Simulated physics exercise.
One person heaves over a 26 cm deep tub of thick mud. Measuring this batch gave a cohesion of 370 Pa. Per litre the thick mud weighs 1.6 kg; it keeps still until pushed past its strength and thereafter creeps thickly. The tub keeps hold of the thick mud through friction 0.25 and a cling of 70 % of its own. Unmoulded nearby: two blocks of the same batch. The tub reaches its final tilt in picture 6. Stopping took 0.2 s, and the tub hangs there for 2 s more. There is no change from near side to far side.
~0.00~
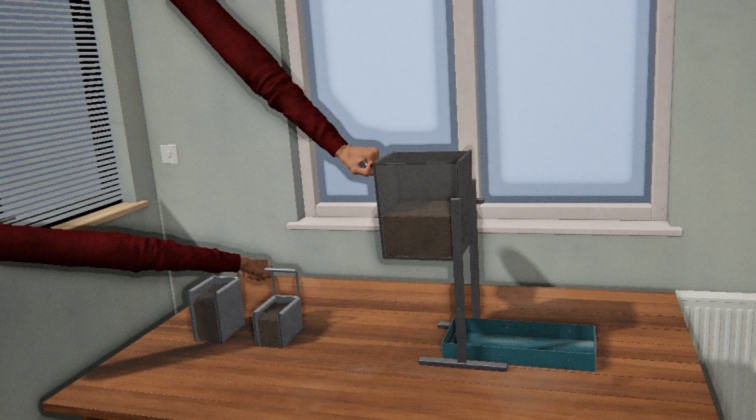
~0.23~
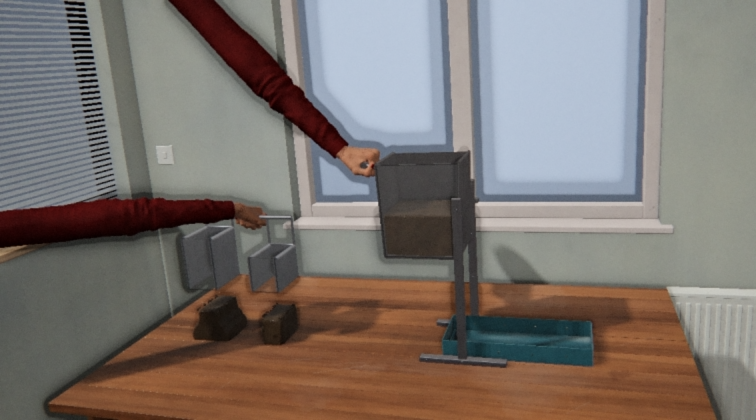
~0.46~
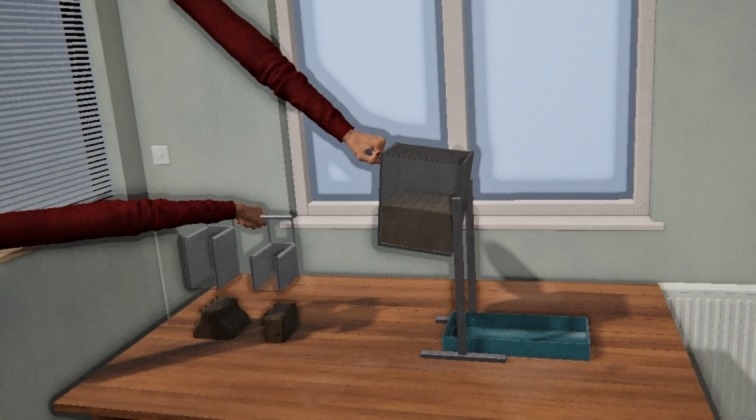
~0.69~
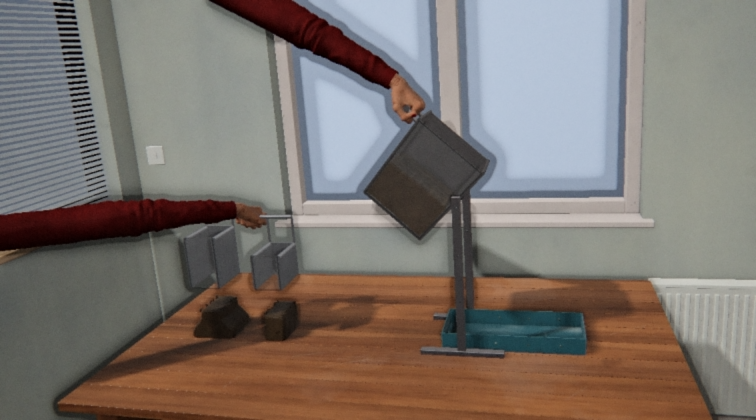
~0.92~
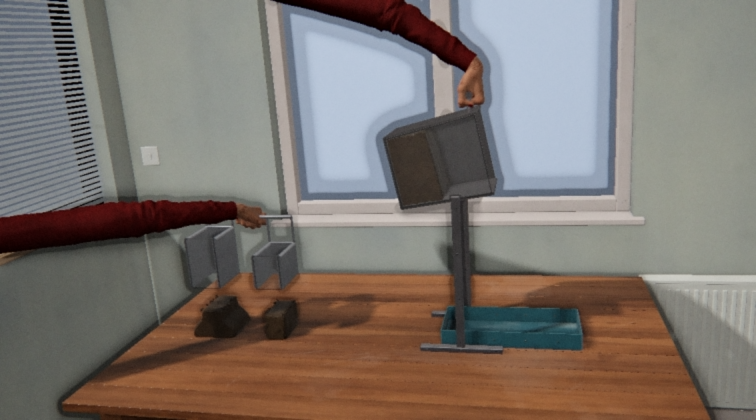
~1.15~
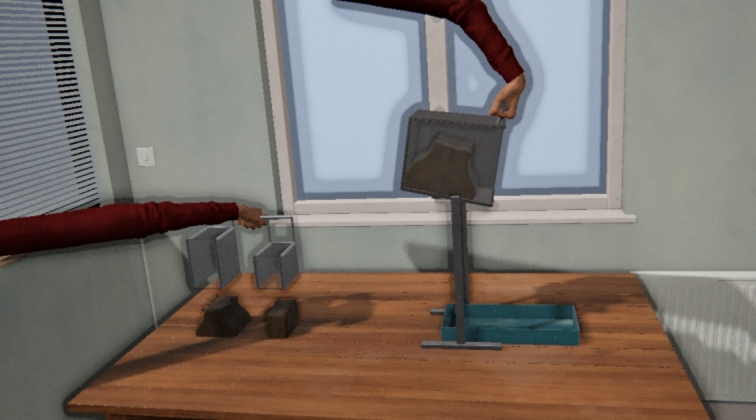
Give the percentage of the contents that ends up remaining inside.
I would say roughly 52 per cent remains inside.
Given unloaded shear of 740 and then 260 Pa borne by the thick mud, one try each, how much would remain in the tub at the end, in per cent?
First try roughly 100 per cent, second try roughly 45 per cent.
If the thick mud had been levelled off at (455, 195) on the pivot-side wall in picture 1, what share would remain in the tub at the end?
Then about 40 %.
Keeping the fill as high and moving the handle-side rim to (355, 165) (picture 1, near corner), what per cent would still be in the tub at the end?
Around 40 percent would still be in the tub at the end.
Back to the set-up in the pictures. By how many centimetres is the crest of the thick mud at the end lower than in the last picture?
About 9 cm.
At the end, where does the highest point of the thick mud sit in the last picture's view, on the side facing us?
Roughly at pixel (427, 175).
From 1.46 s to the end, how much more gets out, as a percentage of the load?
About 7 %.
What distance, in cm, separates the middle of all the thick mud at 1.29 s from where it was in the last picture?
It has gone close to 7 cm.
After 1.29 s, the tub is at 100 degrees and holds 89 %.
After 1.46 s, the tub is at 100 degrees and holds 59 %.
After 1.63 s, the tub is at 100 degrees and holds 52 %.
After 1.80 s, the tub is at 100 degrees and holds 52 %.
After 3.15 s, at the end, the tub is at 100 degrees and holds 52 %.
